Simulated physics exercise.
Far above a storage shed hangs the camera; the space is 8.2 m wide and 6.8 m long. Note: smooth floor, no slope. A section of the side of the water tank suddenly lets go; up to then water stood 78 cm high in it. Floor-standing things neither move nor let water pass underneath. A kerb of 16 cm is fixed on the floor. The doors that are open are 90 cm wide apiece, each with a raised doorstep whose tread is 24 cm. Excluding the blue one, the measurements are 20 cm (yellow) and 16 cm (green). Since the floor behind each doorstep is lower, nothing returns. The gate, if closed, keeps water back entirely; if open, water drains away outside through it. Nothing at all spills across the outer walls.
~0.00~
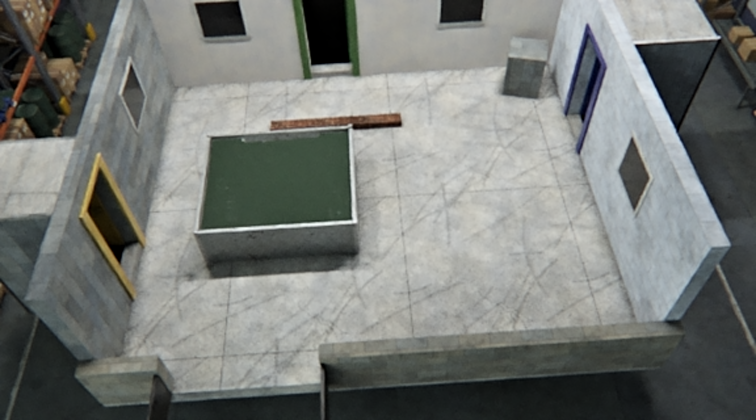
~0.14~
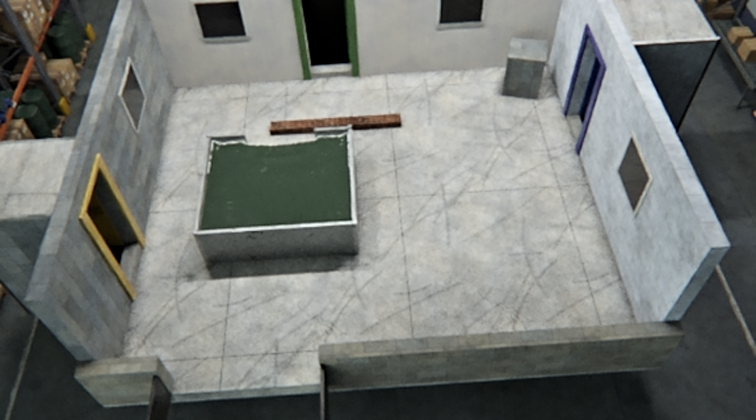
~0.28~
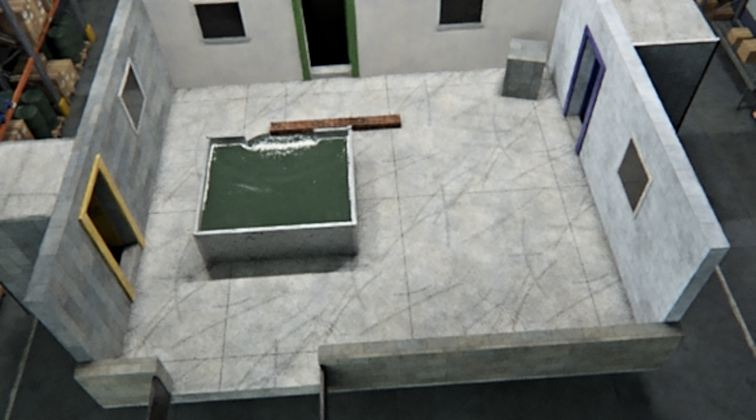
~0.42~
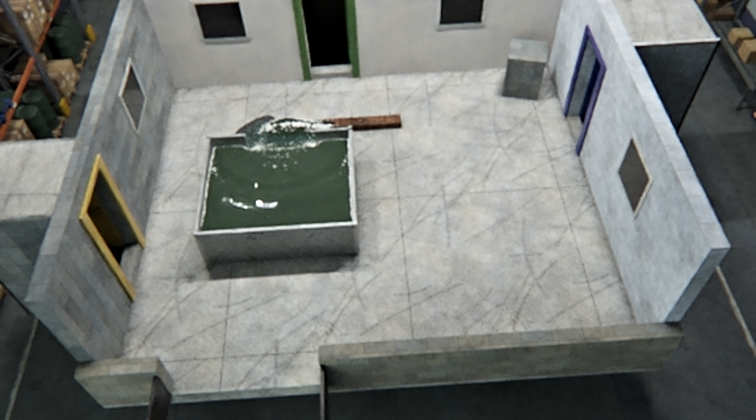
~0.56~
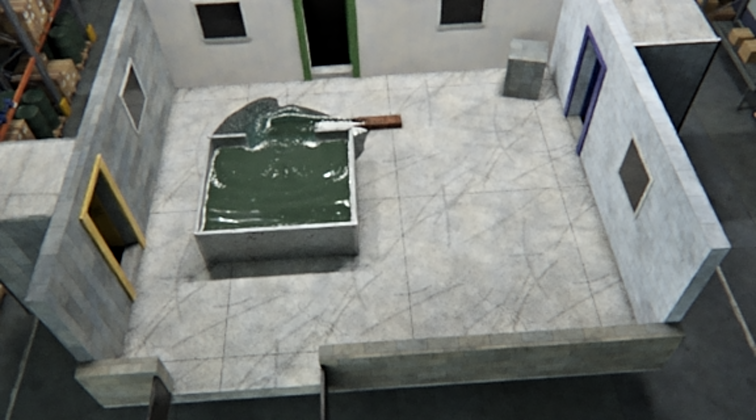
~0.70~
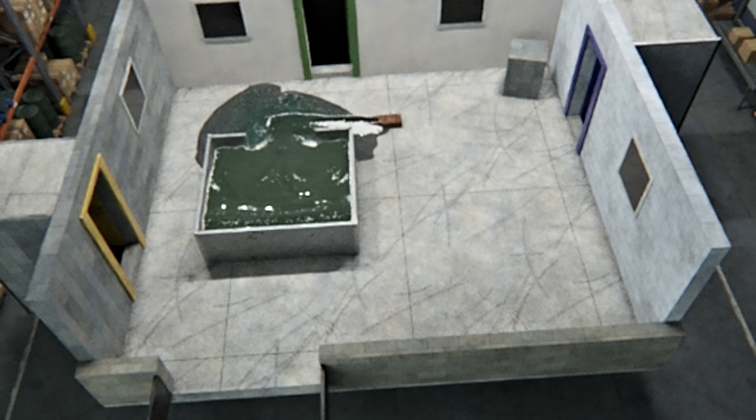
A water tank's far side gives way and dark green water spreads across the floor behind it.
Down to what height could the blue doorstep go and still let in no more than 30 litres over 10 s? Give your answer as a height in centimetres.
I would say down to about 9 cm.
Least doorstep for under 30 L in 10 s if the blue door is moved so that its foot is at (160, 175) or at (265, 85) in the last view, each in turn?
Minimums: About 7.0 cm and 27 cm.
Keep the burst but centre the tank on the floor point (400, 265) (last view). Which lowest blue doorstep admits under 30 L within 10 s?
Then it needs to be around 8.5 cm high.
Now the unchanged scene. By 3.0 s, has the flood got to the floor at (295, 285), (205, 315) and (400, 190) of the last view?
Point 1: Bone dry; point 2: Bone dry; point 3: Awash.
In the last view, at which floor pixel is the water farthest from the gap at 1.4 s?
The tip of the flood lies near (477, 132).
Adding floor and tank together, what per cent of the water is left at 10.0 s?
Some 88 %.
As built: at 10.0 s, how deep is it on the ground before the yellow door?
You'd measure close to 5.0 cm there.
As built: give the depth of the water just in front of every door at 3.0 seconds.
The yellow door has 0 cm, the blue door 9 cm and the green door 20 cm.
After 1.4 s water covers 25 % of the floor, deepest (52 cm) near (289, 137); it has not reached the blue door.
After 3.0 s water covers 50 % of the floor, deepest (35 cm) near (172, 108); 9 cm at the blue door, 0 litres in over its 6 cm doorstep.
After 10.0 s water covers 90 % of the floor, deepest (13 cm) near (626, 338); 10 cm at the blue door, 104 litres in over its 6 cm doorstep.
At the blue door as built, the water arrived by 2.6 s and peaked near 14 cm at 4.0 s.
Run again over the same 10 s with other heights there, 56 litres in over 7.5 cm, 19 litres over 10 cm. The limit of 30 litres is kept from about 9 cm up.
